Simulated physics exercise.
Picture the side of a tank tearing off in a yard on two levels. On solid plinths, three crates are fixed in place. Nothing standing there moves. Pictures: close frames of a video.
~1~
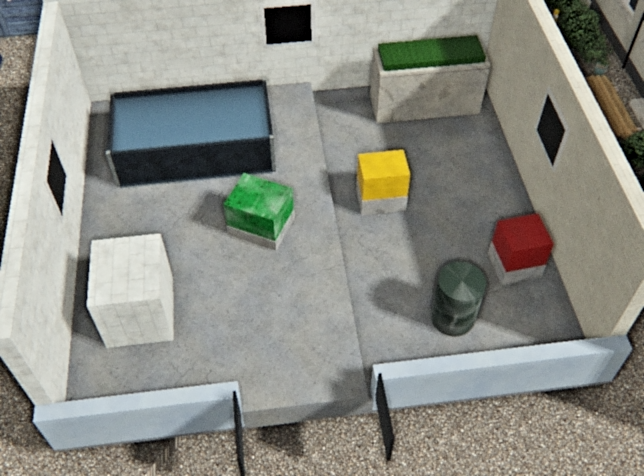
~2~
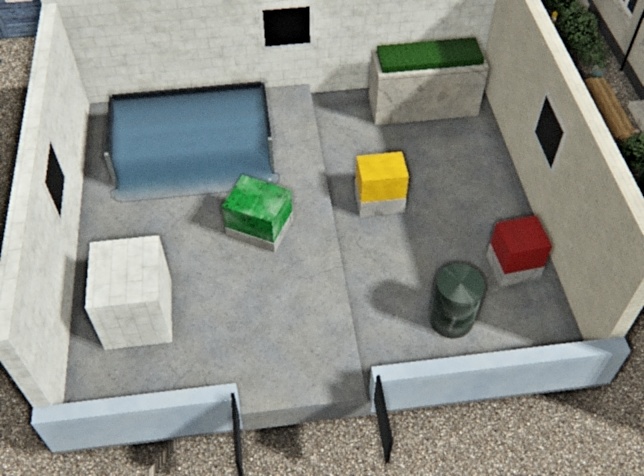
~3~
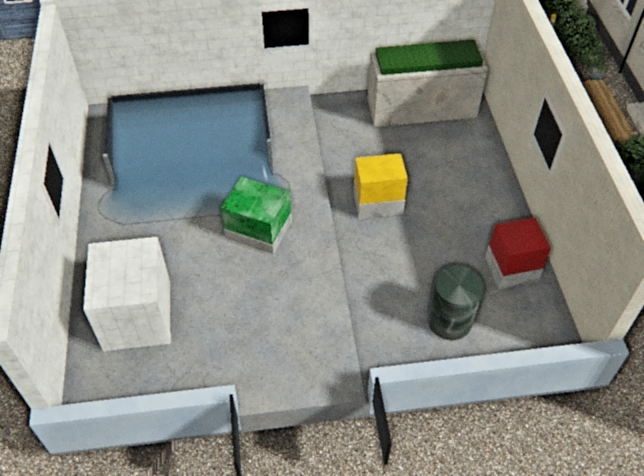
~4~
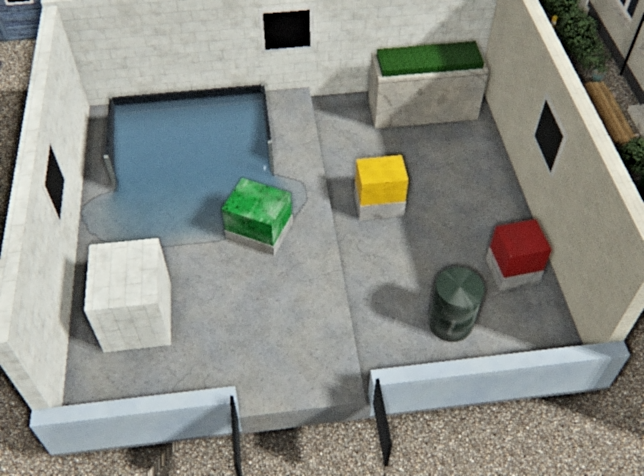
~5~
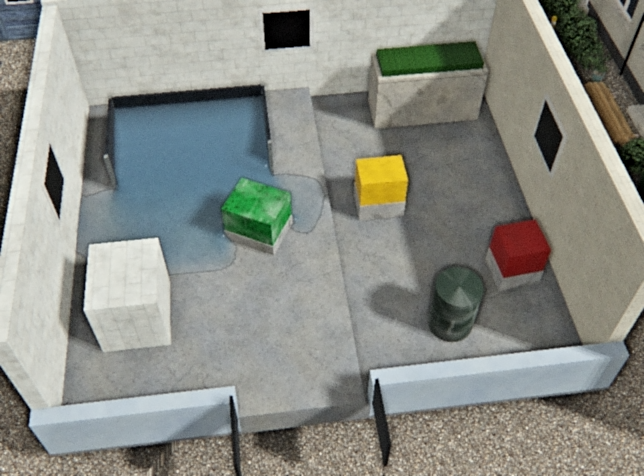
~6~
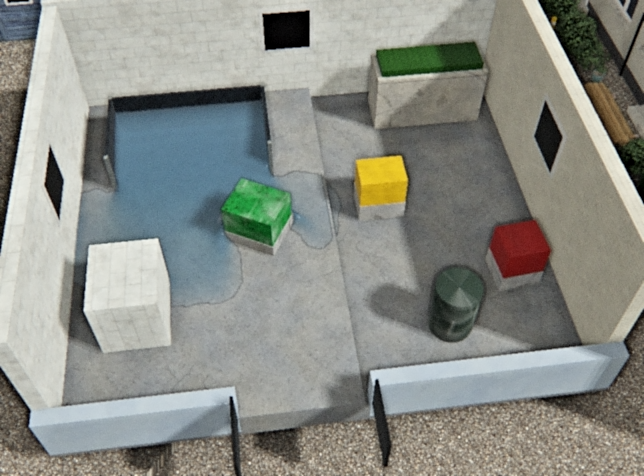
A low tank in a walled yard opens and blue water spreads around a green-topped block.
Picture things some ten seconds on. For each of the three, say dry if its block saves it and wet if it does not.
As I see it, the yellow crate is going to stay free of water; the green crate is going to get water on it; the red crate is going to stay free of water.
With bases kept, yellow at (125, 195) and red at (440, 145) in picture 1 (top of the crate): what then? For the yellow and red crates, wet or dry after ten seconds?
Looks like the yellow crate gets reached and the red crate never gets reached.
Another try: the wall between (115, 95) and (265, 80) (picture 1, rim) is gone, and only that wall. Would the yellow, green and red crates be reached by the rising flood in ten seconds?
Yellow: Not flooded; green: Not flooded; red: Not flooded.
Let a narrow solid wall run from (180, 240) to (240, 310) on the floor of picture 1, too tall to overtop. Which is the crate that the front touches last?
I'd go with the crate marked red.
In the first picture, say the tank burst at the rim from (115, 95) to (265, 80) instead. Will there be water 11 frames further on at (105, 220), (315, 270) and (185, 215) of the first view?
Obs. 1: Sodden; obs. 2: Moisture-free; obs. 3: Moisture-free.
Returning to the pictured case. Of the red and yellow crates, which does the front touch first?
My pick is the yellow one.
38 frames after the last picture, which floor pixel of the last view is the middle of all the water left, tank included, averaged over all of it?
Near (264, 243) in the last view.
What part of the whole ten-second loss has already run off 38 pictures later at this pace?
Something close to 90 percent by that point.
A moment on, water covers 35 % of the floor; the yellow crate water round its plinth, the green crate water round its plinth, the red crate not reached.
Next, water covers 50 % of the floor; the yellow crate water round its plinth, the green crate water round its plinth, the red crate water round its plinth.
Then, water covers 70 % of the floor; the yellow crate water round its plinth, the green crate water round its plinth, the red crate water round its plinth.
Later, water covers 85 % of the floor; the yellow crate water round its plinth, the green crate water round its plinth, the red crate water round its plinth.
In the end, water covers 95 % of the floor; the yellow crate stayed above the water, the green crate was topped, the red crate stayed above the water.
